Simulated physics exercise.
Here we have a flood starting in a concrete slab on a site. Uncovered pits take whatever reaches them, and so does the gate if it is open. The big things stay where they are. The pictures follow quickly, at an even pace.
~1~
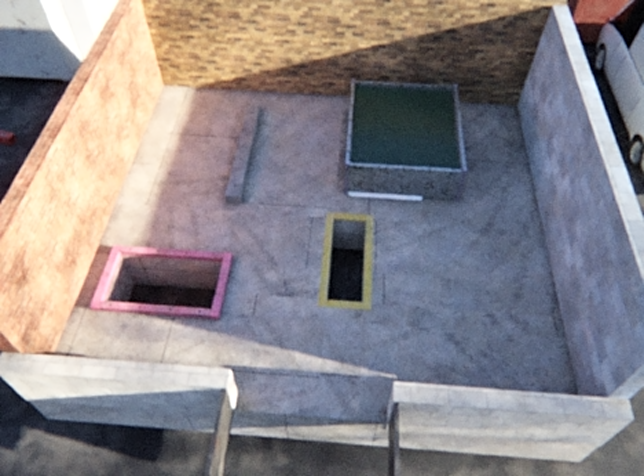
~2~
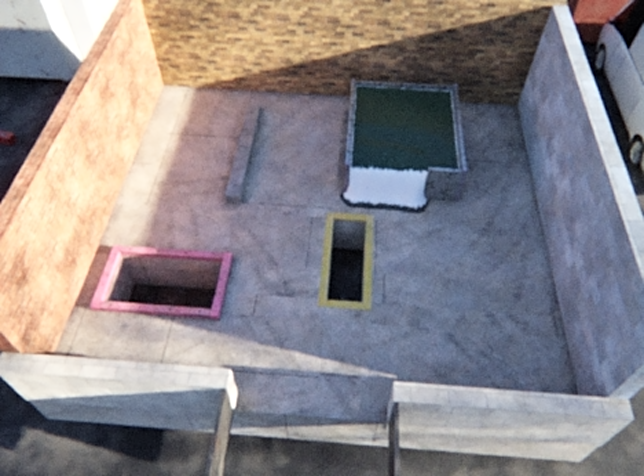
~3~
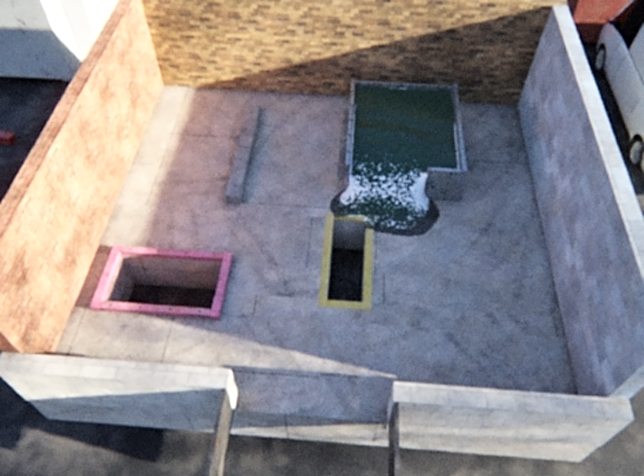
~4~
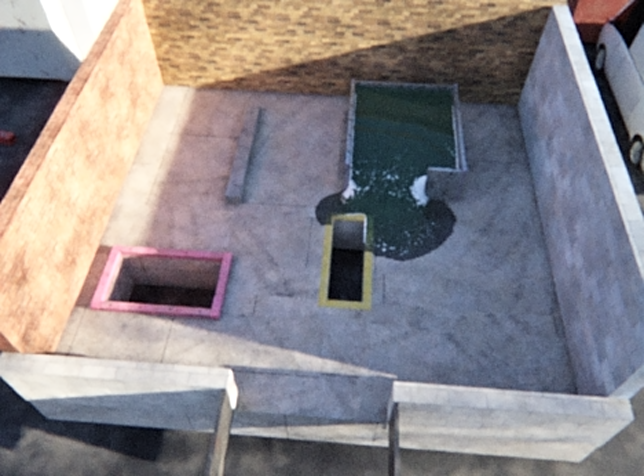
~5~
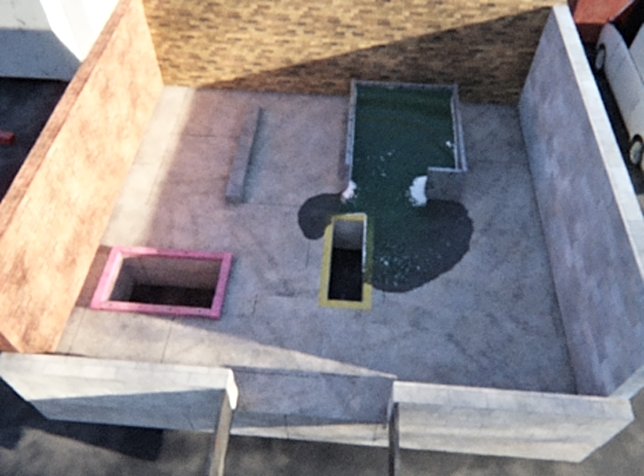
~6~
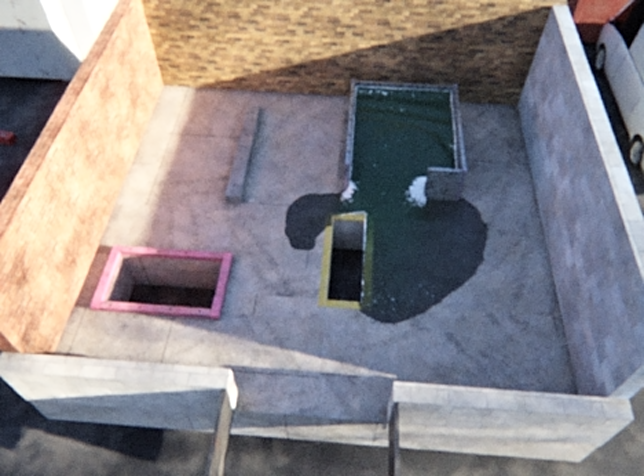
Dark green water bursts in white foam from the front of a raised tank near the back of a walled concrete yard, seen from a fixed view high above. A yellow-rimmed opening lies in front of the tank, a pink-rimmed one to the left, and a low grey bar behind. The water spreads forward and sideways across the slab, passing around the yellow rim as the foam thins.
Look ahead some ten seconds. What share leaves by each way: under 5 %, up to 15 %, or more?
The gate takes from 5 to 15 %; the pink pit takes less than 5 %; the yellow pit takes more than 15 %.
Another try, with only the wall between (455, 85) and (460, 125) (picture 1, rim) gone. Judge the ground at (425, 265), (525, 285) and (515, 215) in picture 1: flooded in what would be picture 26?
In turn: Wet, under water, wet.
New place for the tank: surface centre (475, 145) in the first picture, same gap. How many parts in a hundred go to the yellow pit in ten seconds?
Parts in a hundred: Yellow 20.
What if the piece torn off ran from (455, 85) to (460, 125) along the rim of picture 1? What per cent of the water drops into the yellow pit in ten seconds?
Parts in a hundred: Yellow 8.
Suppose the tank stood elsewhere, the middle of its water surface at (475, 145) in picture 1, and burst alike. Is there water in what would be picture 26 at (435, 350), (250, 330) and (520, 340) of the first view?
In that order: Flooded, clear, under water.
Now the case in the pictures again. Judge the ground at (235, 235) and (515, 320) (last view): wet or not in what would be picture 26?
In turn: Flooded, wet.
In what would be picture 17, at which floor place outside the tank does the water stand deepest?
Around (371, 200).
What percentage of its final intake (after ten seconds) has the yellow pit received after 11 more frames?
Near 50 in a hundred.
A moment on, water covers 20 % of the floor; the gate 0 %, the pink pit 0 %, the yellow pit 11 %.
Next, water covers 25 % of the floor; the gate 2 %, the pink pit 0 %, the yellow pit 20 %.
Then, water covers 30 % of the floor; the gate 6 %, the pink pit 0 %, the yellow pit 28 %.
Later, water covers 40 % of the floor; the gate 10 %, the pink pit 0 %, the yellow pit 36 %.
In the end, water covers 55 % of the floor; the gate 13 %, the pink pit 0 %, the yellow pit 42 %.
